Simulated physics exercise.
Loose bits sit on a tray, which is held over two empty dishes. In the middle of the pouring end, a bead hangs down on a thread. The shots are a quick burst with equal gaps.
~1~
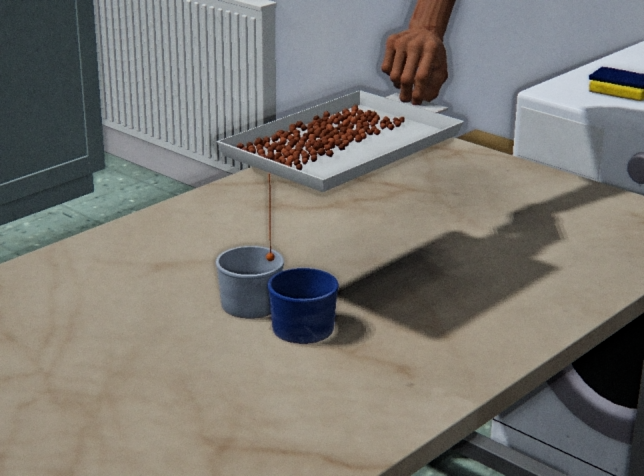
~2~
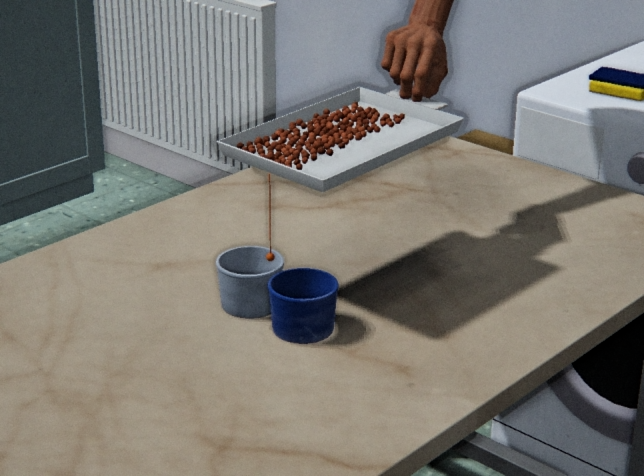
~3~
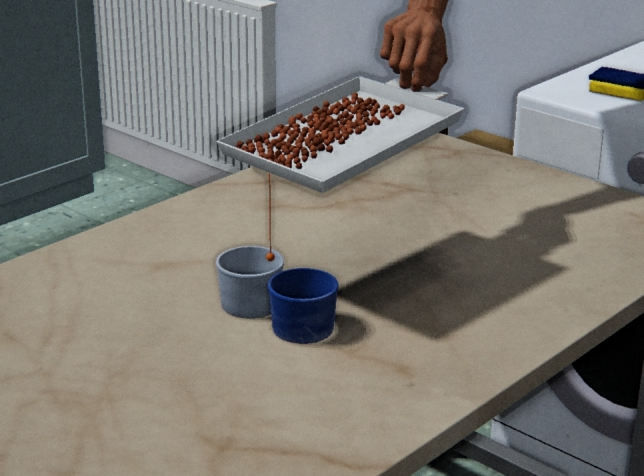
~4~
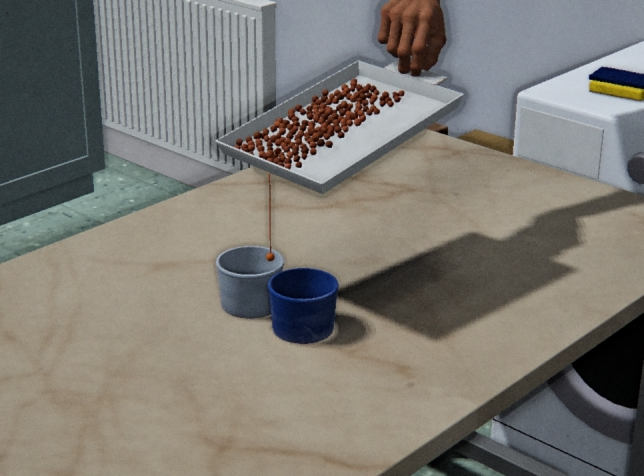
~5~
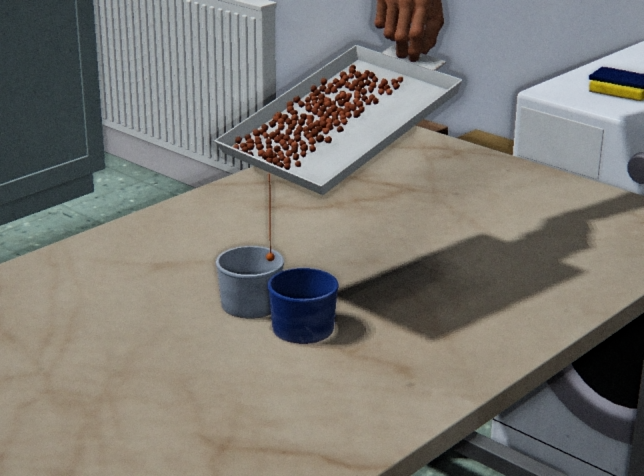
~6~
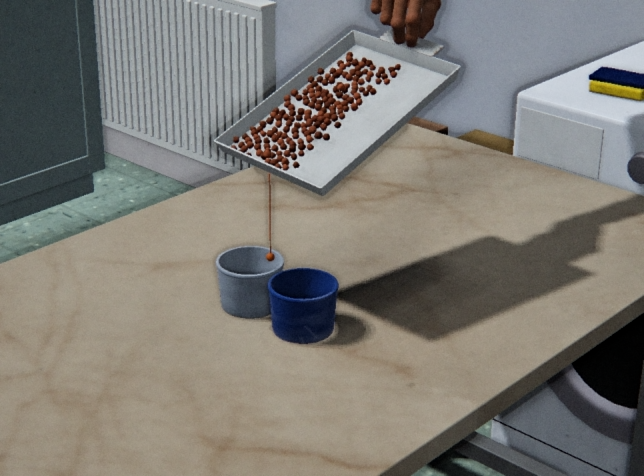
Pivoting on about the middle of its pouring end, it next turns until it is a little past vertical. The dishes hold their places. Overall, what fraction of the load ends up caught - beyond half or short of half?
Short of half.
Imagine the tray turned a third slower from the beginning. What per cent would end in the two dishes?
Near 20 in a hundred.
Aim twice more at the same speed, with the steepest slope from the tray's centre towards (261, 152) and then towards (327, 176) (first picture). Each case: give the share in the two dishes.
30 and 60 per cent, in that order.
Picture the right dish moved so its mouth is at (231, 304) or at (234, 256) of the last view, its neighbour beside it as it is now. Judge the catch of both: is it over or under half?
For the earlier try a smaller portion is kept, for the later one a smaller portion.
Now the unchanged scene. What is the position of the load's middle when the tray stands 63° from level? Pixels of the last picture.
In the last view the centre sits at roughly (285, 154).
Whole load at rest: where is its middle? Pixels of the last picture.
Near (258, 348), more or less.
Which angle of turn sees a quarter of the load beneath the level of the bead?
Roughly 95°.
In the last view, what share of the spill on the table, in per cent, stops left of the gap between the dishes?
It works out at some 70 percent.
Soon after the last picture, tray tipped steeply; nearly all on the tray; a stray few in the air.
A little later, tray tipped past a quarter turn; about a third on the tray; a small part in the right dish; about a quarter outside both; about a third in the air.
Later still, tray tipped past a quarter turn; about a quarter in the right dish; most outside both.
At rest, tray tipped past a quarter turn; about a quarter in the right dish; none in the left dish; most outside both.
